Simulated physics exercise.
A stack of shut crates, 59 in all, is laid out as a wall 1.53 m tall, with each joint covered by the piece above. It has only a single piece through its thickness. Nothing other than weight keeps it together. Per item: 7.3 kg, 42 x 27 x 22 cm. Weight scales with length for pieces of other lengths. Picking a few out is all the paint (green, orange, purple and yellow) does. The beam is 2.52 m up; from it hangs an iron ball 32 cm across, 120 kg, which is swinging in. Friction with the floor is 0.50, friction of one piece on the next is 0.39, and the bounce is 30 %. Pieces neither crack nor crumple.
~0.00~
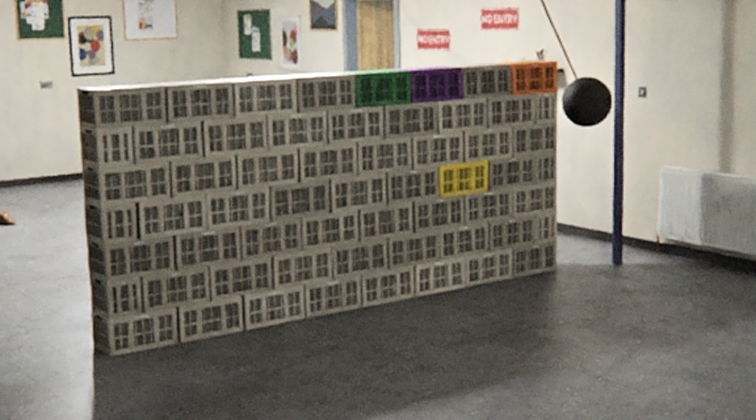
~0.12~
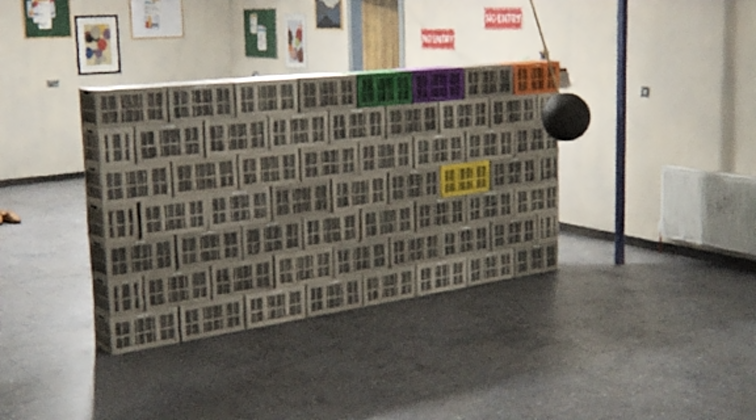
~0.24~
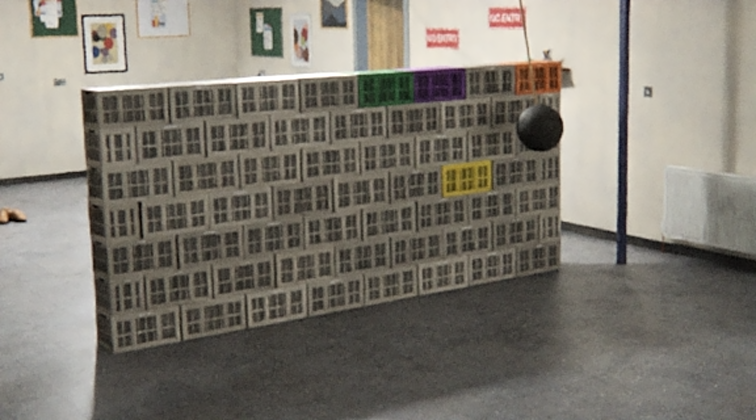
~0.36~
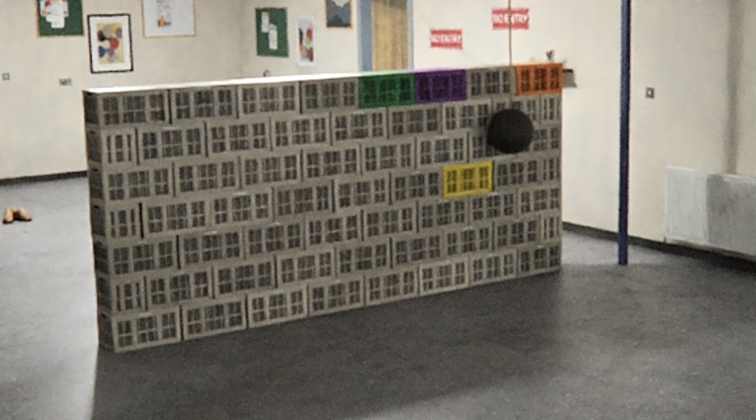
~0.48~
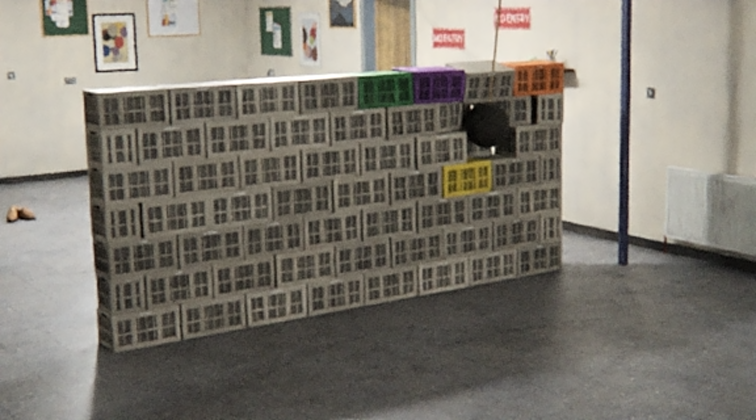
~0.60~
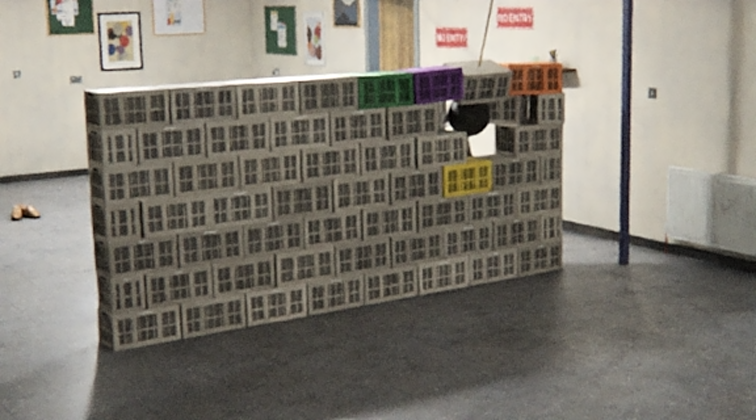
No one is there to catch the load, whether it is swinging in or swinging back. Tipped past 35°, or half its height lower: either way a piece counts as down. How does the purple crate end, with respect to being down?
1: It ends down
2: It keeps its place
The answer is 1.
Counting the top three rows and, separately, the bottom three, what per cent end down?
That's 20% up top and 0% at the bottom.
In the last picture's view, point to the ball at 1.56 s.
Roughly at pixel (502, 130).
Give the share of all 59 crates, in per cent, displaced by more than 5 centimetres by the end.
That comes to 10 in a hundred.
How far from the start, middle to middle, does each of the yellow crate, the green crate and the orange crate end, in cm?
Yellow 0, green 0, orange 140.
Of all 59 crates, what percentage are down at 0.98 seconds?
By then 5 %.
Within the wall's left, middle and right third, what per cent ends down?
From the left: 0, then 0, then 30 percent.
By 0.98 s, line 34° past plumb; 4 of the 59 crates down; purple crate tilted 23°; orange crate tilted 19°.
By 1.56 s, line 3° past plumb; 6 of the 59 crates down; purple crate on its side; orange crate on its side.
When it is over (3.1 s), line 22° past plumb; 6 of the 59 crates down; purple crate on its side; orange crate on its side; yellow crate unmoved. In pixels of the last frame, middles, purple crate near (514, 231), orange crate near (558, 240).
